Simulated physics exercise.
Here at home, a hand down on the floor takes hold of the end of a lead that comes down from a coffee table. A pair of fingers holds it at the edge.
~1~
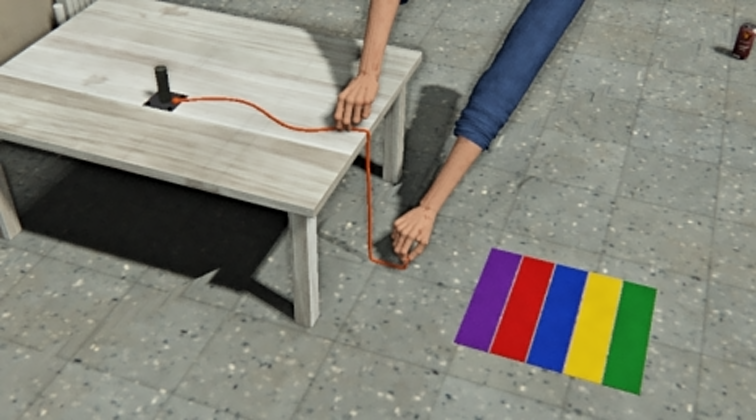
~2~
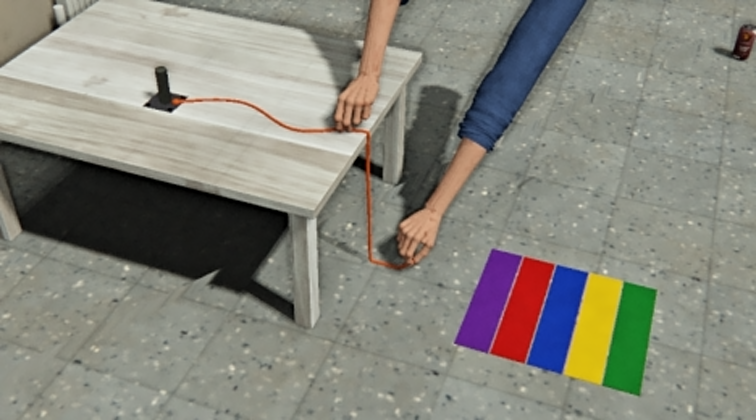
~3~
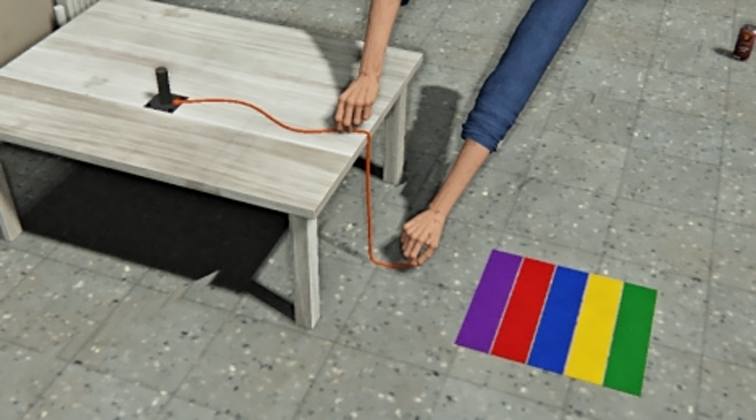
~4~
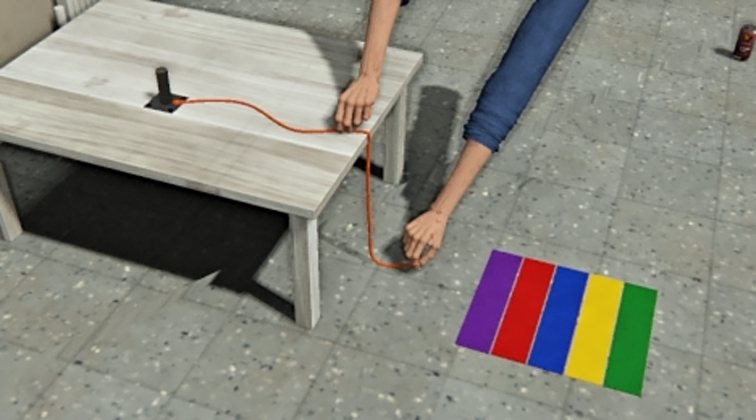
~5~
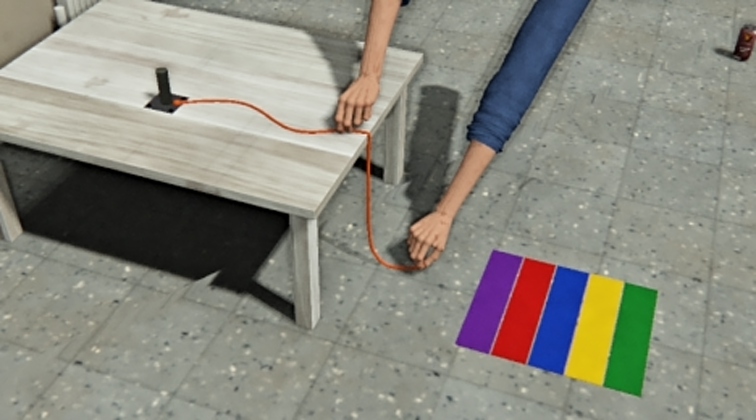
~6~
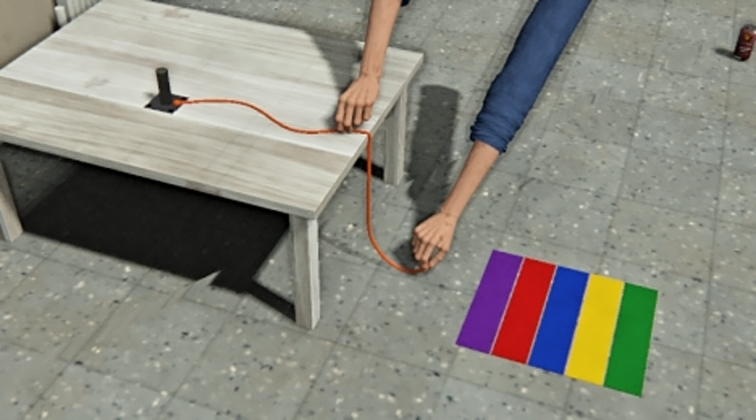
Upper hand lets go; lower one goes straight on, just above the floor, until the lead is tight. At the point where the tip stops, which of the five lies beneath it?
The red strip lies beneath it.
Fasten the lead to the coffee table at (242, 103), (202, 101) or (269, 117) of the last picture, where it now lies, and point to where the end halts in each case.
Roughly (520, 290), (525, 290) and (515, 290), in that order.
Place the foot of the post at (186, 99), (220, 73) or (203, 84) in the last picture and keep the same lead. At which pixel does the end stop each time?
Places per try: (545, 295); (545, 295); (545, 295).
A little later, end near (461, 275); short of the strips.
Next, end near (502, 285); over purple.
When it is tight, end near (527, 292); over red. The end stops over the red strip.
